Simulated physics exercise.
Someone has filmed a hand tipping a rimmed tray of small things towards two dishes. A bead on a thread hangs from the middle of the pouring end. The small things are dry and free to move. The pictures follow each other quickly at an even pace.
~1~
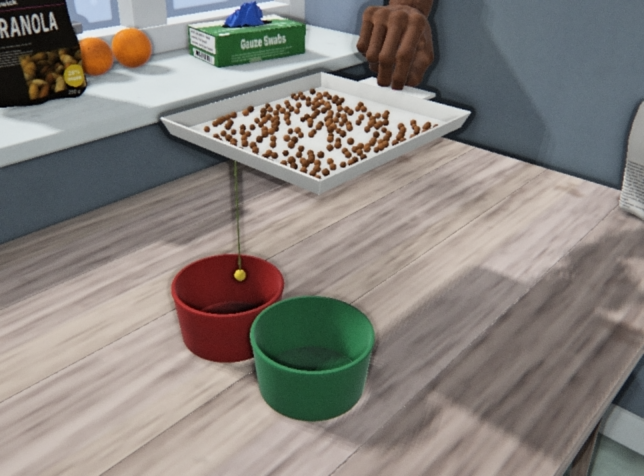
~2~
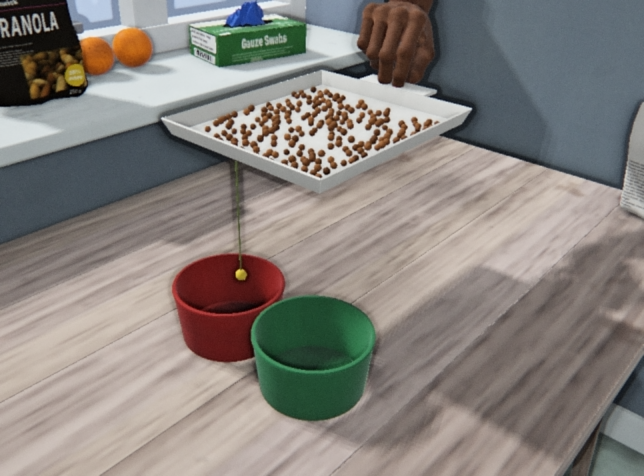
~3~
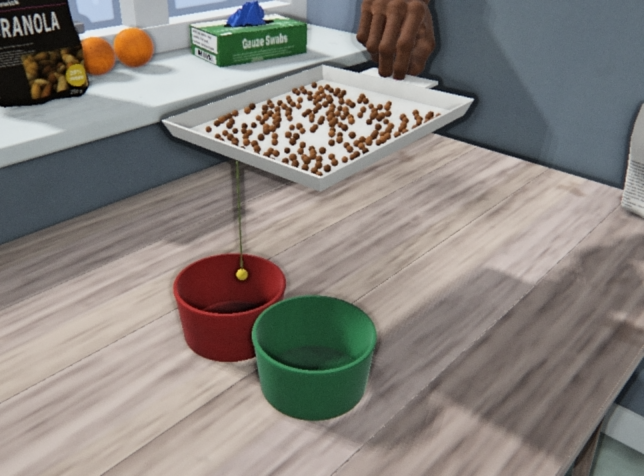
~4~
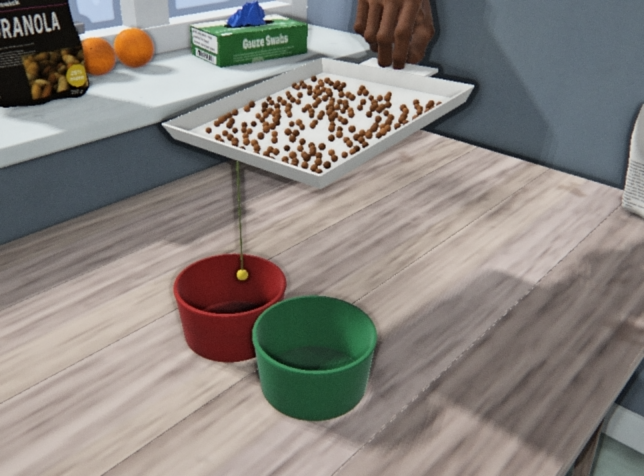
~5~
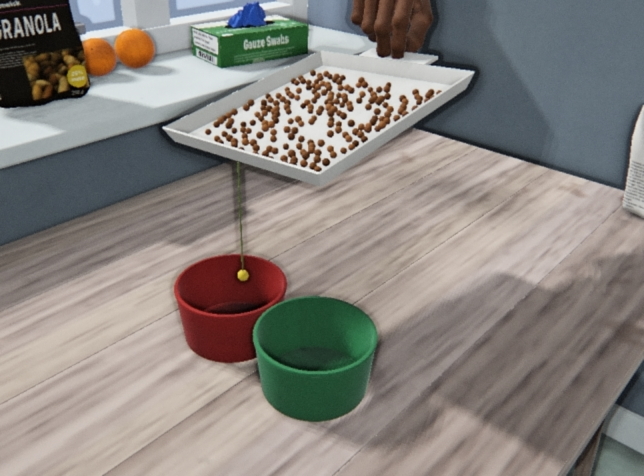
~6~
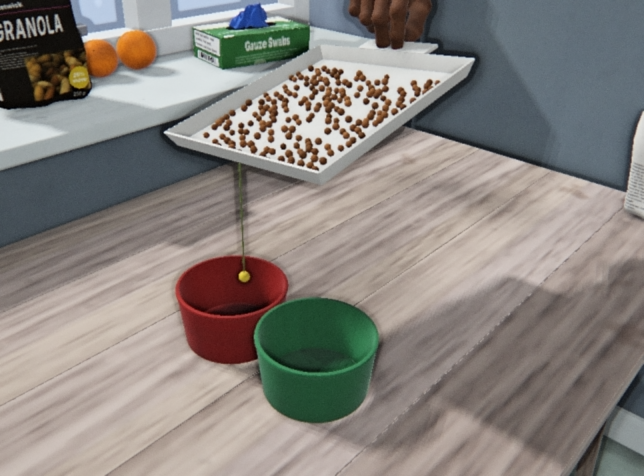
A dark-skinned hand at the top raises the far side of a white rimmed tray gradually, so that it slopes slightly towards its near left corner while the brown cereal balls stay scattered across it. Below hang a yellow bead on a thread, a red dish at left and a green one at right. Seen from above, the pale wooden table adjoins a sill holding granola, two oranges and a green box.
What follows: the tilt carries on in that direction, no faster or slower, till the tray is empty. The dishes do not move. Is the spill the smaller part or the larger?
They take under half between them.
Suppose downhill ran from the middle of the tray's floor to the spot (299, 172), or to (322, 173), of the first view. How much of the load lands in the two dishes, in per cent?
First some 100, then 100 per cent.
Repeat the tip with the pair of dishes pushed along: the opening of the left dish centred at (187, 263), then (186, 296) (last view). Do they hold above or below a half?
In turn: Above a half; below a half.
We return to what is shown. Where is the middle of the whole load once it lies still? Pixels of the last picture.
Around (156, 308).
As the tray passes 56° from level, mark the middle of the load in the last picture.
Near (205, 146).
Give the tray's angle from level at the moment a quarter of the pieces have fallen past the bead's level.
Around 75° of tilt.
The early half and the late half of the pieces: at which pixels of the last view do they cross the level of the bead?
At about (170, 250), then at (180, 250).
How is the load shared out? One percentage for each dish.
Left dish near 20 in a hundred; right dish near 0.
Just after the last frame, tray tipped steeply; the larger part on the tray; just a few in the left dish; about a tenth outside both; just a few in the air.
A moment on, tray tipped right over; just a few on the tray; roughly a quarter in the left dish; the larger part outside both; about a tenth in the air.
Further on, tray tipped past a quarter turn; about a tenth in the left dish; the larger part outside both.
When it is over, tray tipped past a quarter turn; not one in the right dish; about a tenth in the left dish; the larger part outside both.
